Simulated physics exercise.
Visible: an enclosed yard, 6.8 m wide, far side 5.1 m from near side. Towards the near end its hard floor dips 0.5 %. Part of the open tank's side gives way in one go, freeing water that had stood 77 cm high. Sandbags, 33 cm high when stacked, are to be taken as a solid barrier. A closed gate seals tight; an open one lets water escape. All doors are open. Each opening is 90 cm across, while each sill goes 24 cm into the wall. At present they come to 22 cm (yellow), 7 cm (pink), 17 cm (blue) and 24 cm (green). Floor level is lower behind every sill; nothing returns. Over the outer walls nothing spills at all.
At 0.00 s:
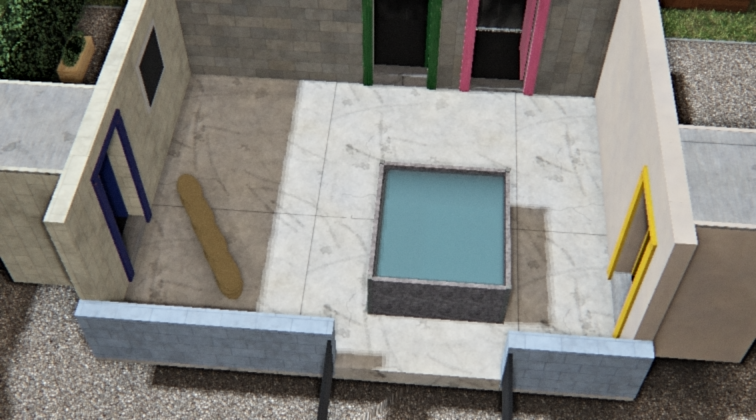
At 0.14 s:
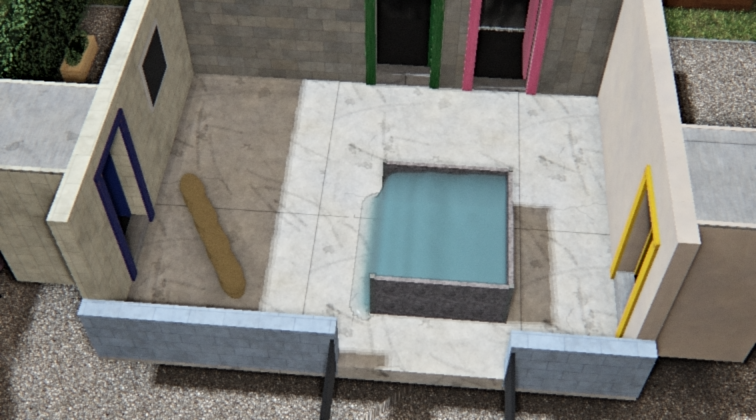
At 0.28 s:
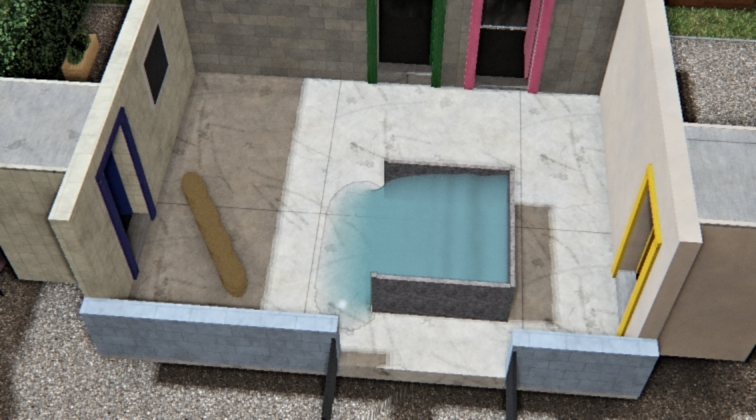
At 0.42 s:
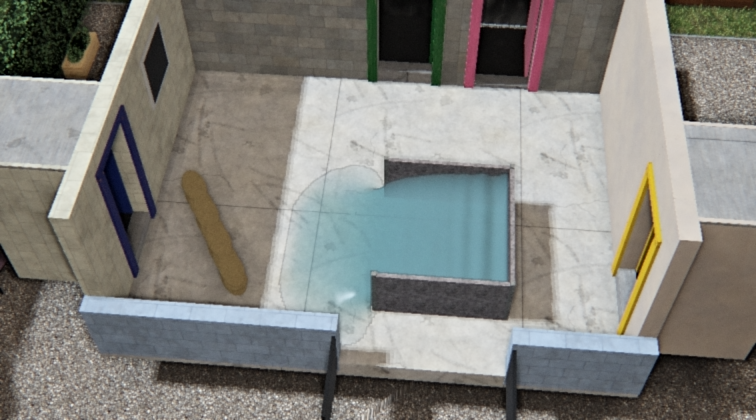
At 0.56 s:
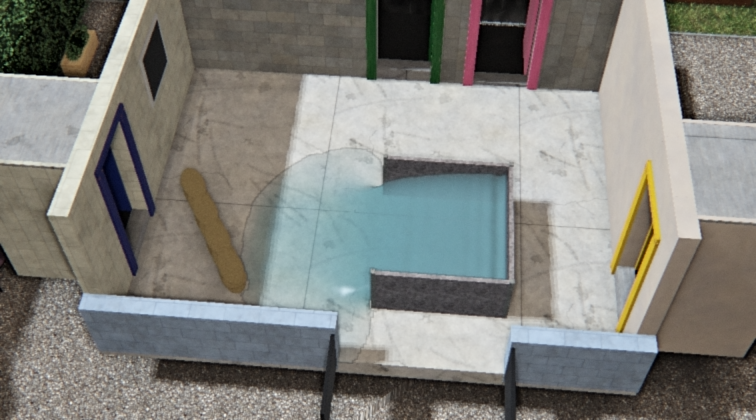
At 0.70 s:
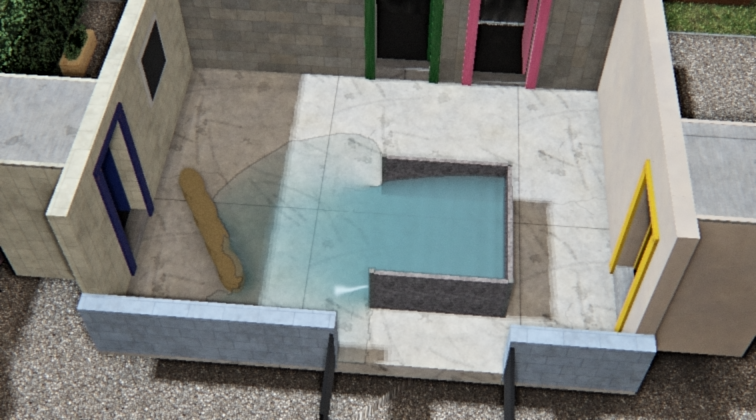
To begin with, a square open tank of still, blue-green water stands in a walled yard with blue, green, pink and yellow doorways. The tank's left side gives way, and water pours out over the pale floor. The sheet fans out leftward, thinning at its curved edge, and reaches the long brown barrier.
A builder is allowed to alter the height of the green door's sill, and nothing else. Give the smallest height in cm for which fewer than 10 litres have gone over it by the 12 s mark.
About 5.5 cm.
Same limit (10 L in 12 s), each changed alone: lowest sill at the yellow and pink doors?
You'd want about 9.0 centimetres at yellow and about 7.5 centimetres at pink.
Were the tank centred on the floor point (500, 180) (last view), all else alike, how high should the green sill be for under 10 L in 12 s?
Minimum: Approx. 8.0 cm.
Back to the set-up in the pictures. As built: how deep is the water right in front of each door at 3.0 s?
Door by door in centimetres - yellow 0, pink 0, blue 13, green 0.
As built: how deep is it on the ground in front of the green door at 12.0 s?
The depth there is around 4.5 cm.
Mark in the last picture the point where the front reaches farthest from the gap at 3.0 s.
Around pixel (194, 69).
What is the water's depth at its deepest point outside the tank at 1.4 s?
Roughly 46 cm.
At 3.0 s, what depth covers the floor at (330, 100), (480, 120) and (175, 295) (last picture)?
Roughly 7, 0 and 10 cm, in turn.
After 1.4 s water covers 40 % of the floor, deepest (46 cm) near (238, 259); it has not reached the green door.
After 3.0 s water covers 50 % of the floor, deepest (38 cm) near (204, 70); it has not reached the green door.
After 12.0 s water covers 95 % of the floor, deepest (14 cm) near (584, 363); 5 cm at the green door, 0 litres in over its 24 cm sill.
At the green door as built, the water arrived by 3.3 s and peaked near 9 cm at 5.4 s.
Run again over the same 12 s with other heights there, 16 litres in over 5 cm, 3 litres over 7 cm. The limit of 10 litres is kept from about 5.5 cm up.
